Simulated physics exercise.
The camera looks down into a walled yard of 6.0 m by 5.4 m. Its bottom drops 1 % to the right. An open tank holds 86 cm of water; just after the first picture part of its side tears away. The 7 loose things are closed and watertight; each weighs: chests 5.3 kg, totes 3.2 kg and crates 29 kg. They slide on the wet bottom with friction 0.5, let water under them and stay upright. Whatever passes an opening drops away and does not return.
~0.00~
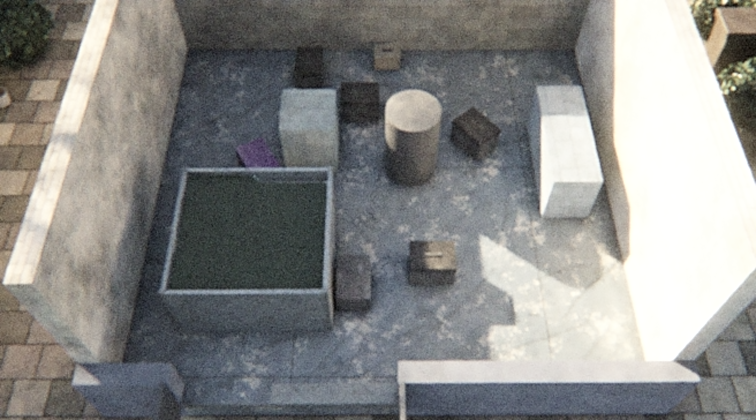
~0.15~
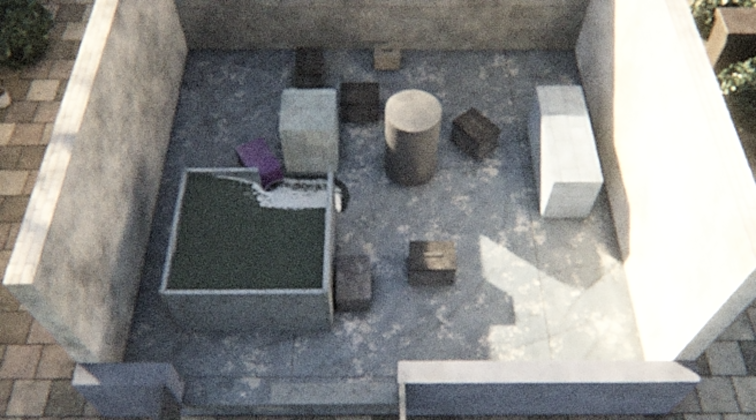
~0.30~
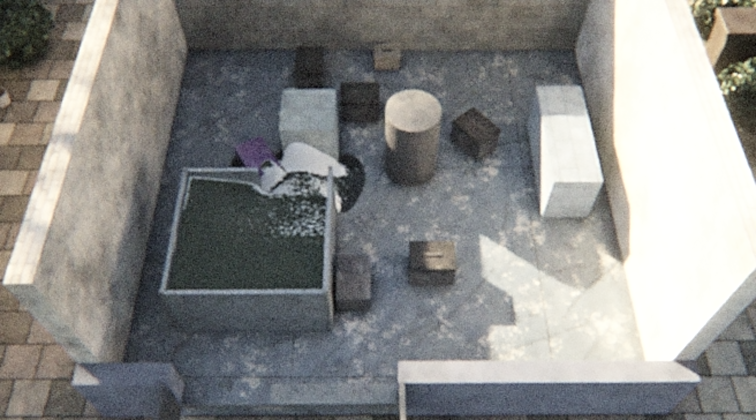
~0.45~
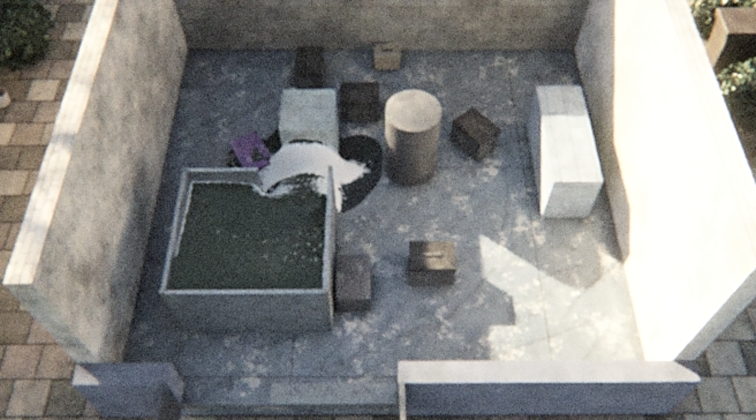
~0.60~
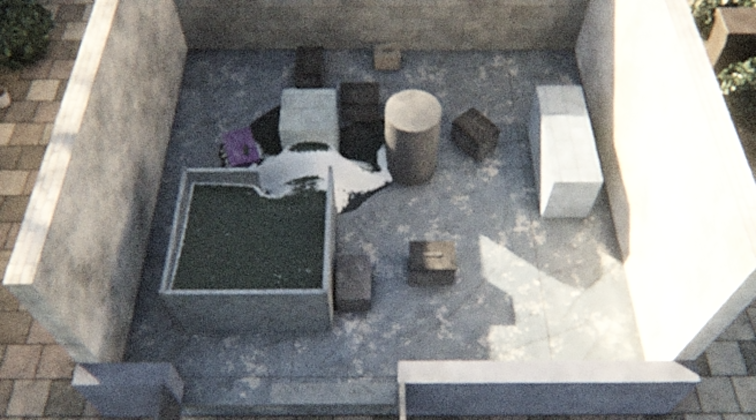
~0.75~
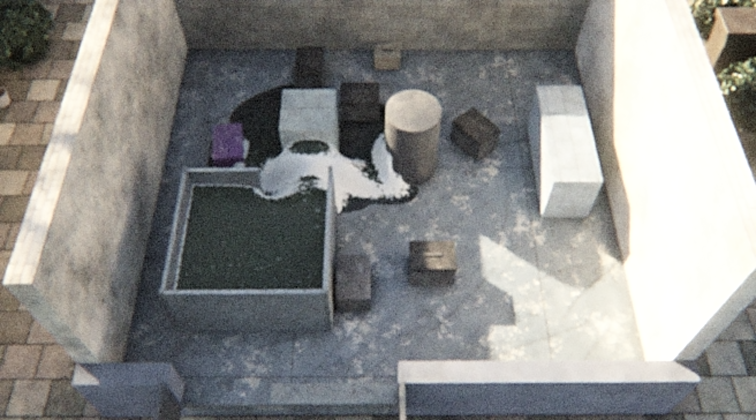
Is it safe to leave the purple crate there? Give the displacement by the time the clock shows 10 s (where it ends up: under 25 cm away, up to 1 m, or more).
Purple crate gets carried off.
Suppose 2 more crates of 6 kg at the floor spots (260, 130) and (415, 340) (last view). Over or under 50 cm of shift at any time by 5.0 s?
In that order: Past it, under.
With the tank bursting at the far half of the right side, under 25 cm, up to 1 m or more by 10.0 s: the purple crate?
In that case the purple crate stays put.
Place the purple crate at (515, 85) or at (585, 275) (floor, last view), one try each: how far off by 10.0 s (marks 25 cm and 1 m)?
In that order: It is nudged along; it moves a short way.
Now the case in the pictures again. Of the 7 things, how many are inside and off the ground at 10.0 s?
I count 5.
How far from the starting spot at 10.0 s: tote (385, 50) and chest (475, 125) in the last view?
In that order: 350 cm, 100 cm.
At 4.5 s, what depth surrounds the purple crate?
Roughly 12 cm.
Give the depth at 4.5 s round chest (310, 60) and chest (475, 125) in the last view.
Roughly 9 and 1 cm.
After 2.0 s the purple crate is near (180, 110), 1.4 m from its start, aground; 0 of 7 are out; 2 afloat.
After 4.5 s the purple crate is near (249, 48), 2.1 m from its start, afloat; 0 of 7 are out; 4 afloat.
After 7.0 s the purple crate is near (325, 56), 2.1 m from its start, aground; 0 of 7 are out; 5 afloat.
After 10.0 s the purple crate is near (325, 56), 2.1 m from its start, aground; 0 of 7 are out; 5 afloat.
